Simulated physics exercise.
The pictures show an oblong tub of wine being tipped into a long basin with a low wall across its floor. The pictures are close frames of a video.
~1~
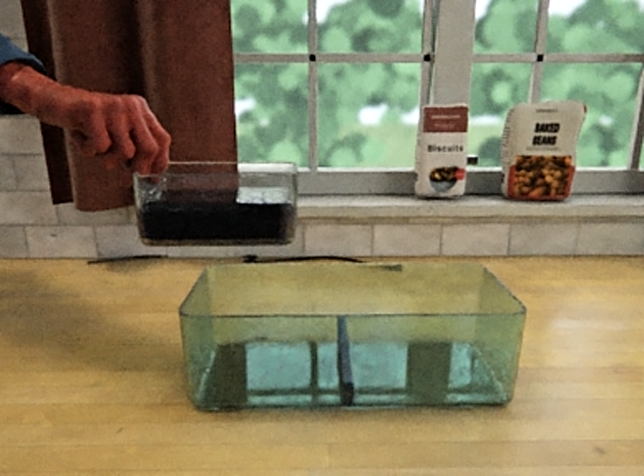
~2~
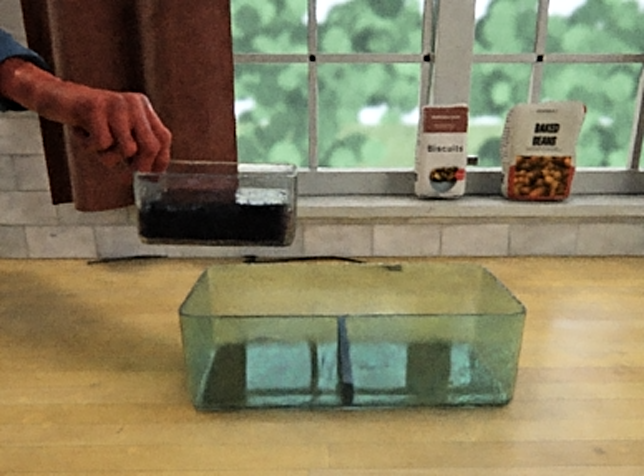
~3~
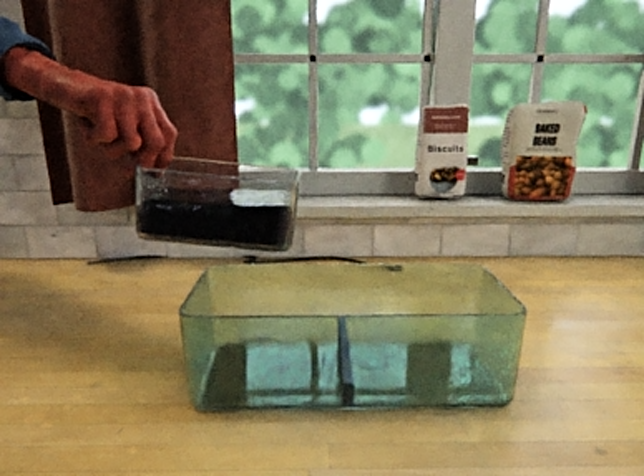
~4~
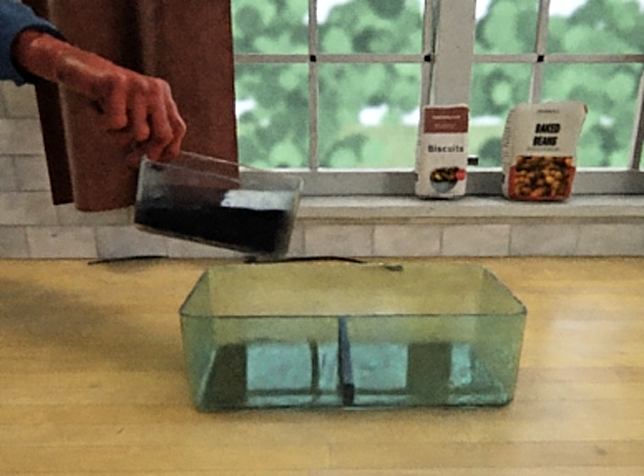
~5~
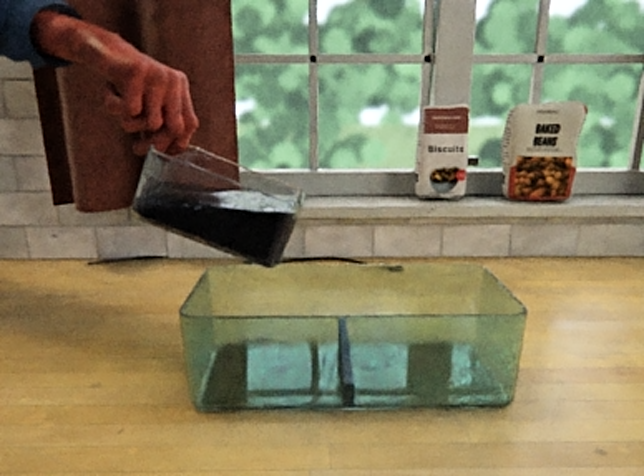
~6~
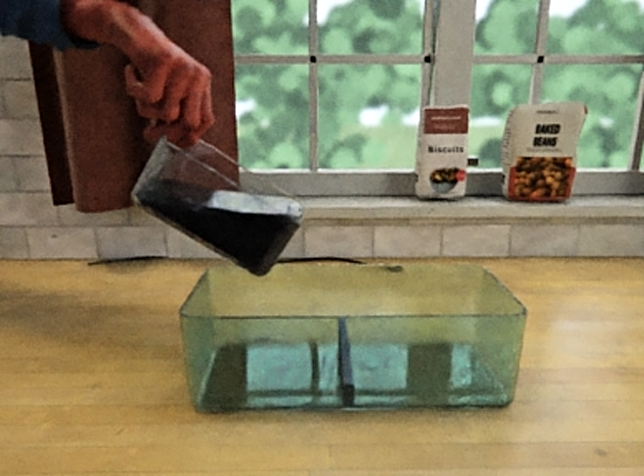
A hand gradually tilting a small clear tub of dark liquid down to the right above a long divided glass basin.
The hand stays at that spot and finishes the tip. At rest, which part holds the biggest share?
Most lies in the left-hand part.
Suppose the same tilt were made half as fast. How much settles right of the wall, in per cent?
Near 45 %.
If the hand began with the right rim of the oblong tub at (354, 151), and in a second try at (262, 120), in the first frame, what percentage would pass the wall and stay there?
Near 75 % and 20 %.
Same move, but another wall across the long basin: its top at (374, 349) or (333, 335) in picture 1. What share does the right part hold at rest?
About 20 and 40 per cent.
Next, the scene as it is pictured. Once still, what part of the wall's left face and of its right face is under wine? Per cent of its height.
The left part 60 per cent, the right part 30.
A moment on, the tilt is 88° and 25 per cent is still to pour, 32 is left of the wall and 13 right of it.
Next, the tilt is 95° and 10 per cent is still to pour, 59 is left of the wall and 30 right of it.
Then the tilt is 95° and 4 per cent is still to pour, 58 is left of the wall and 34 right of it.
Later the tilt is 95° and 2 per cent is still to pour, 61 is left of the wall and 34 right of it.
In the end 63 per cent lies left of the wall, 34 right of it and 3 outside.
